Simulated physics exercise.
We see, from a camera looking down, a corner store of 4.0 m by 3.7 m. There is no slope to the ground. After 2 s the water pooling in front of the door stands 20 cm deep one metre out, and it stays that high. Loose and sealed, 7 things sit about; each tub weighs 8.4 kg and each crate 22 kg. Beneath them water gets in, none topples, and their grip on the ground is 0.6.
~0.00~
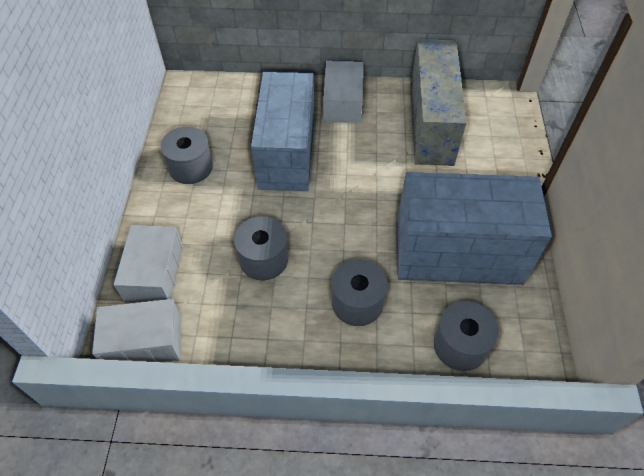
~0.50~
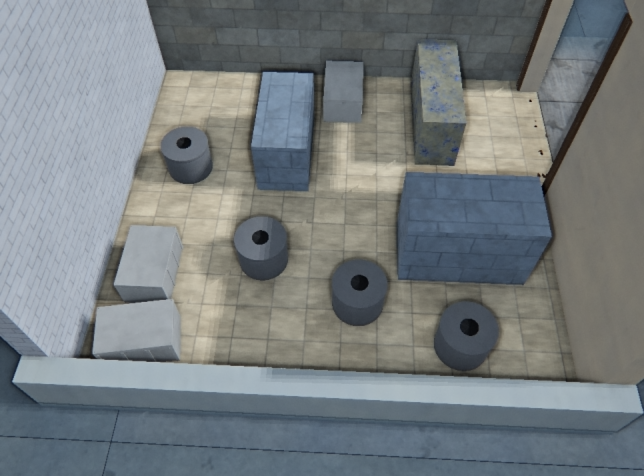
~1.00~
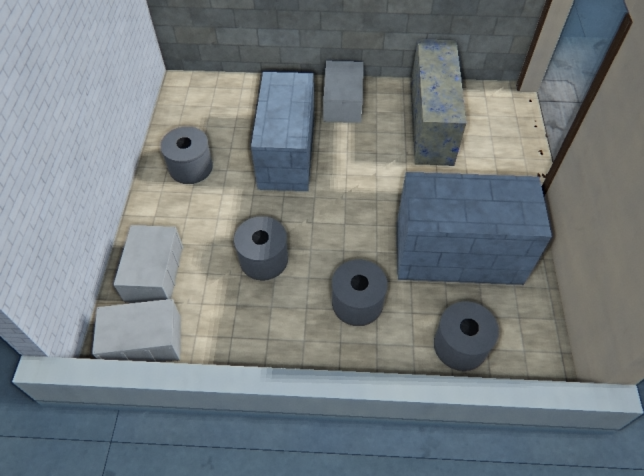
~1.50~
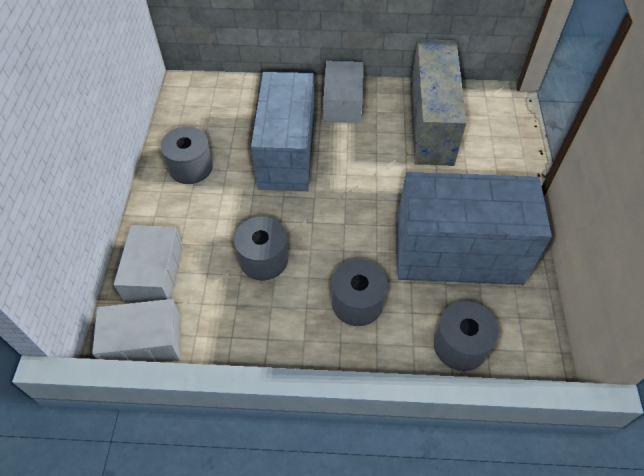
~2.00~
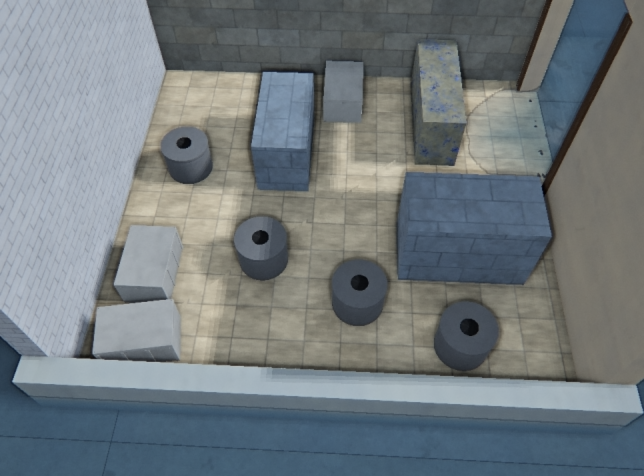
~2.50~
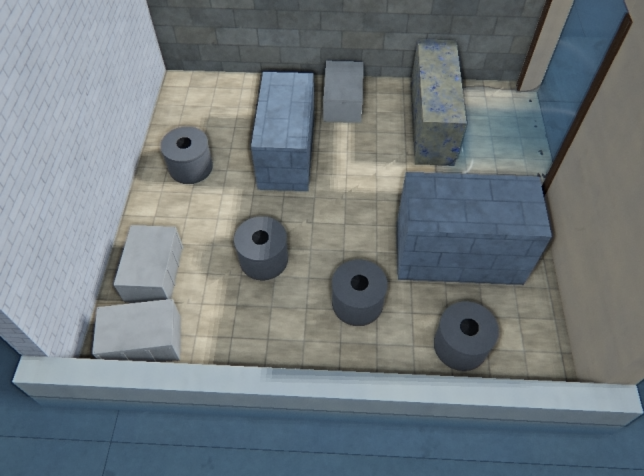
Bluish water covering the pavement outside a walled room, then spreading onto the tiled floor at upper right while blocks and cylinders stay still.
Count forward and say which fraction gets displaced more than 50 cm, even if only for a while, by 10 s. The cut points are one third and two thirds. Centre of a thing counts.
It falls under one third.
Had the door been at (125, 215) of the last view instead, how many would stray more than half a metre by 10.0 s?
The count would be 5.
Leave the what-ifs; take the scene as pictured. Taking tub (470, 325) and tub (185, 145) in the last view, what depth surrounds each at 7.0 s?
Depth approx. 2 cm / 2 cm.
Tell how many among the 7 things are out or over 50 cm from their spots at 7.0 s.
Count: 0.
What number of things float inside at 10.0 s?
By my count, 4.
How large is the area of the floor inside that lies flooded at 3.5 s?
The covered patch comes to about 3.0 m2.
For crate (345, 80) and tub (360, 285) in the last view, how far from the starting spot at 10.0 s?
Respectively 5 and 5 centimetres.
After 3.5 s 0 of 7 are over 50 cm from their spots; 0 afloat.
After 4.5 s 0 of 7 are over 50 cm from their spots; 0 afloat.
After 7.0 s 0 of 7 are over 50 cm from their spots; 0 afloat.
After 10.0 s 1 of 7 are over 50 cm from their spots, and 1 have been at some point; 4 afloat.
